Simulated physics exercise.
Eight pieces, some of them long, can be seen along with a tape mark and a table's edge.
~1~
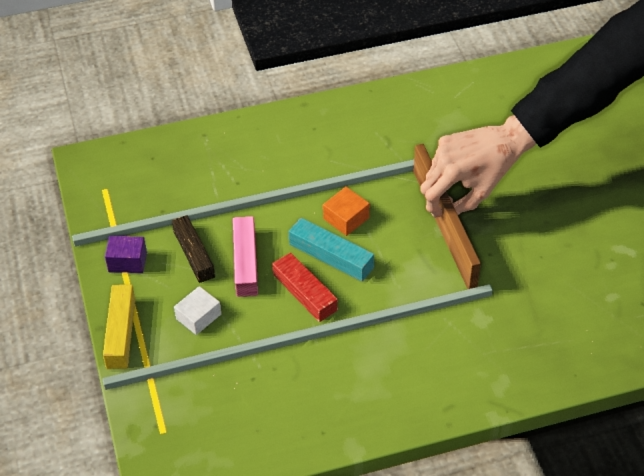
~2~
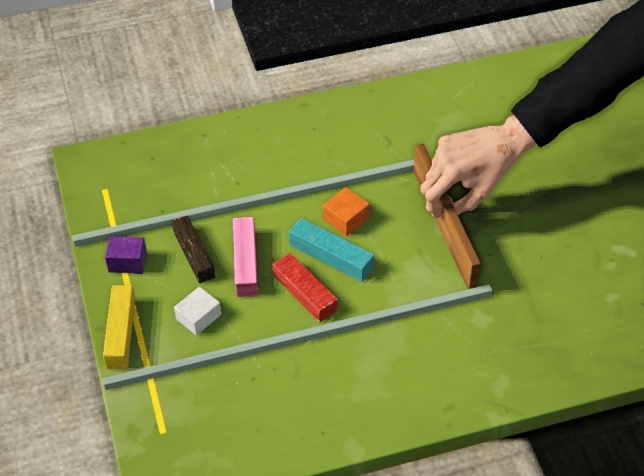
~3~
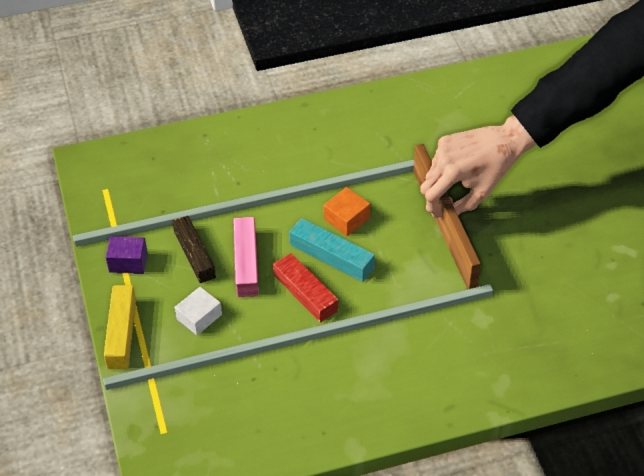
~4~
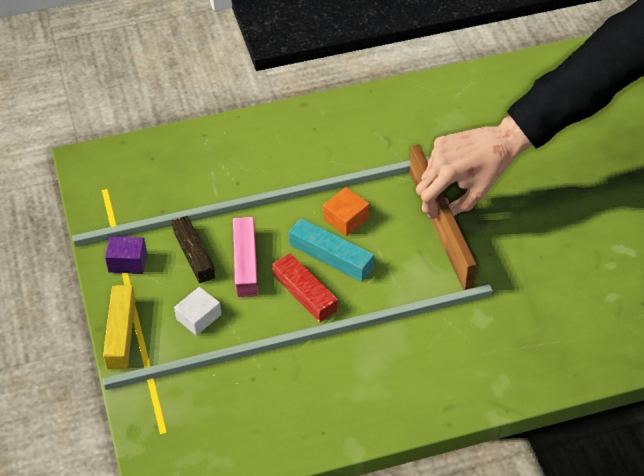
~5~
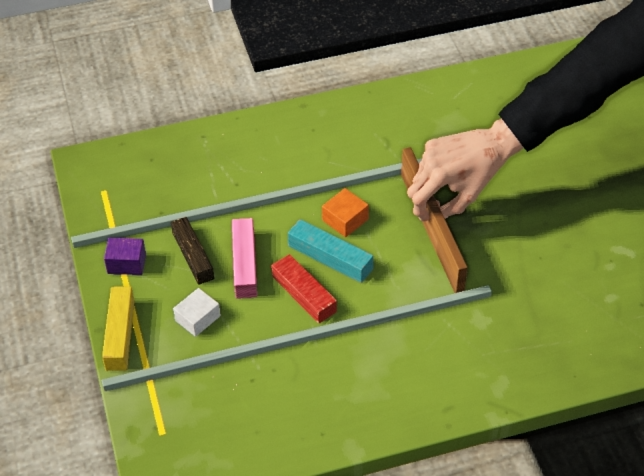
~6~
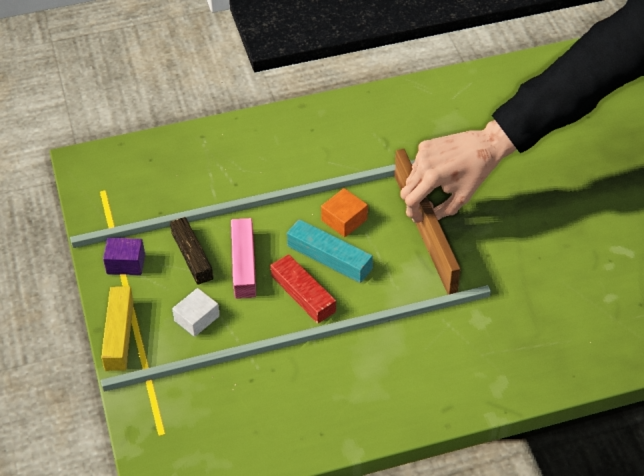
The clip shows a hand holding a wooden board upright across two rails on a green table, then sliding it slightly left toward eight colored blocks, which stay essentially still near a yellow tape line.
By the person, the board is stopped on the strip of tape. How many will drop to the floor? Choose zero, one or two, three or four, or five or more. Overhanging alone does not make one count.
Five or more.
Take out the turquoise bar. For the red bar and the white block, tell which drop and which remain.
As for the red bar, it is left in place; as for the white block, it is left in place.
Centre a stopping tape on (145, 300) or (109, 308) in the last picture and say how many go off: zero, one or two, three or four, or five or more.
In order: Three to four, then five or more.
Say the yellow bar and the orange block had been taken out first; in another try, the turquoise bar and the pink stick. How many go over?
The first removal gives 3, the second gives 2.
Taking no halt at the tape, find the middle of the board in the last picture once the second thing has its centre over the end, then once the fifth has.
Near (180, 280) and (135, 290).
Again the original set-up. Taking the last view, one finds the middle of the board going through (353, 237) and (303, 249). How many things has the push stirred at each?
Tally: First 2; then 4.
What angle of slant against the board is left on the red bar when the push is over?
The angle is some 30°.
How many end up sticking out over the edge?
I'd say 2 of them.
A little later, none off yet; yellow bar at rest near (118, 328); purple block at rest near (124, 257); white block at rest near (196, 312).
Next, none off yet; yellow bar at rest near (118, 328); purple block at rest near (124, 257); white block shifted a little near (179, 323).
Later still, one off so far; yellow bar shifted a little near (94, 334); purple block on its side near (51, 325); white block shifted well along near (136, 351).
When it is over, the number that fall off is five or more; down, pink stick, black bar, white block, purple block and yellow bar.
